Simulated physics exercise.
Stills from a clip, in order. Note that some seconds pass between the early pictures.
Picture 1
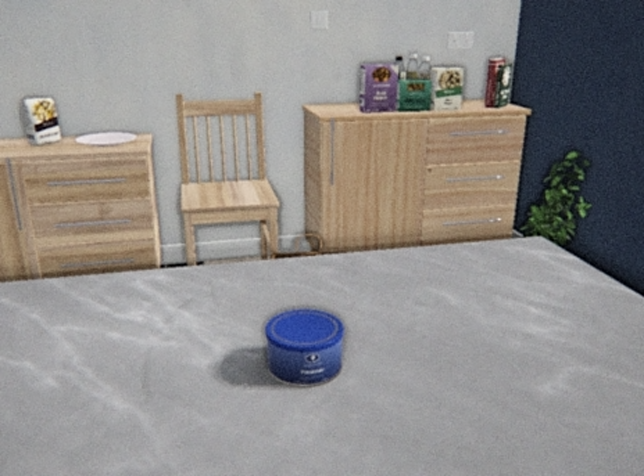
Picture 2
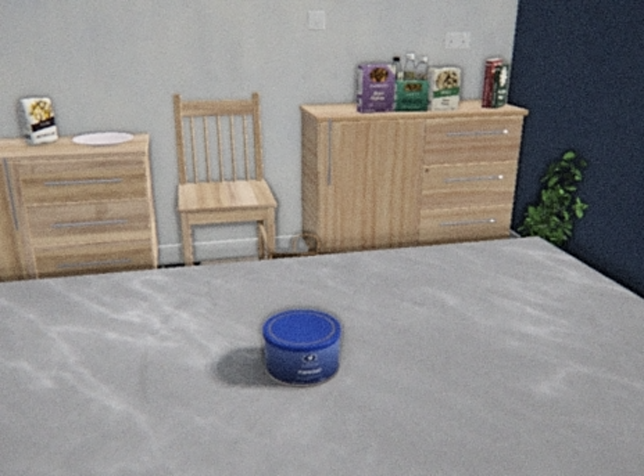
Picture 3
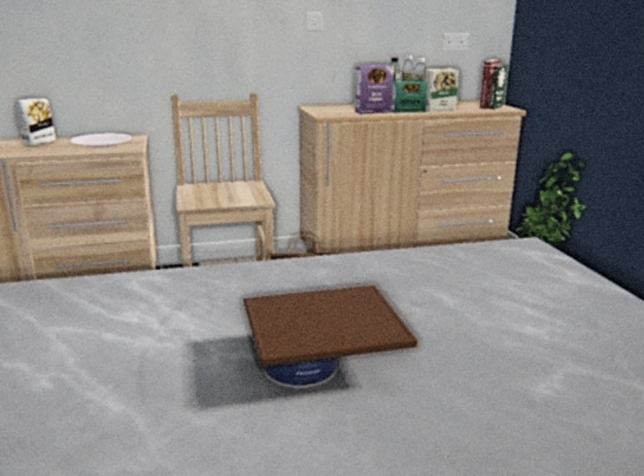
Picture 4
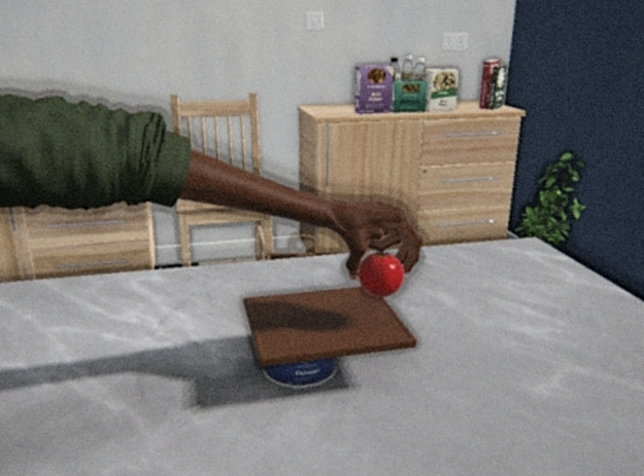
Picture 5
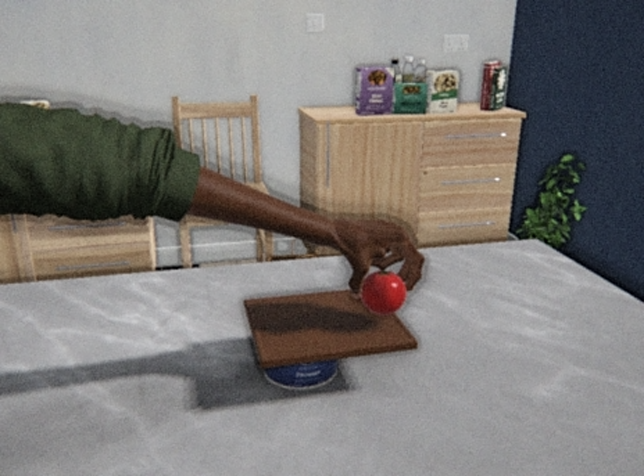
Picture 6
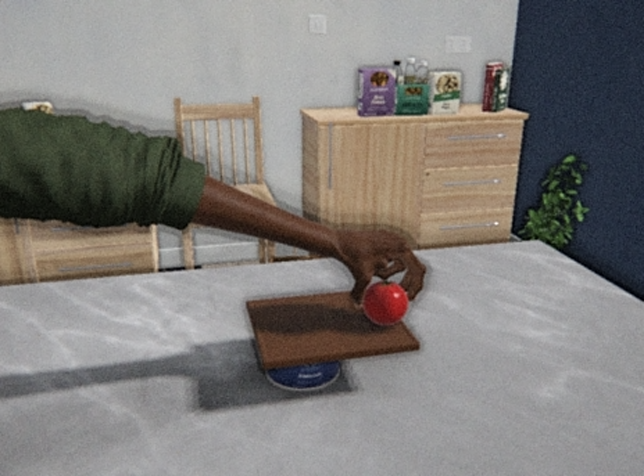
A hand lowering a red tomato onto the right side of a brown board resting on a blue tub.
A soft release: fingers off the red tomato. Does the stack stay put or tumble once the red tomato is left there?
In the end it goes wrong, really.
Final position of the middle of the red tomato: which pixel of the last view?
At about (466, 345).
Then, 0.30 s after the last picture, red tomato now fallen; brown lid tipped 33° from how it was.
Then, 0.50 s after the last picture, brown lid tipped 34° from how it was.
Then, 0.70 s after the last picture, brown lid tipped 24° from how it was.
At rest, fallen, red tomato; moved from the start, brown lid; blue tub in place. Seen from the same camera at the end, red tomato near (466, 345). The stack gives way.
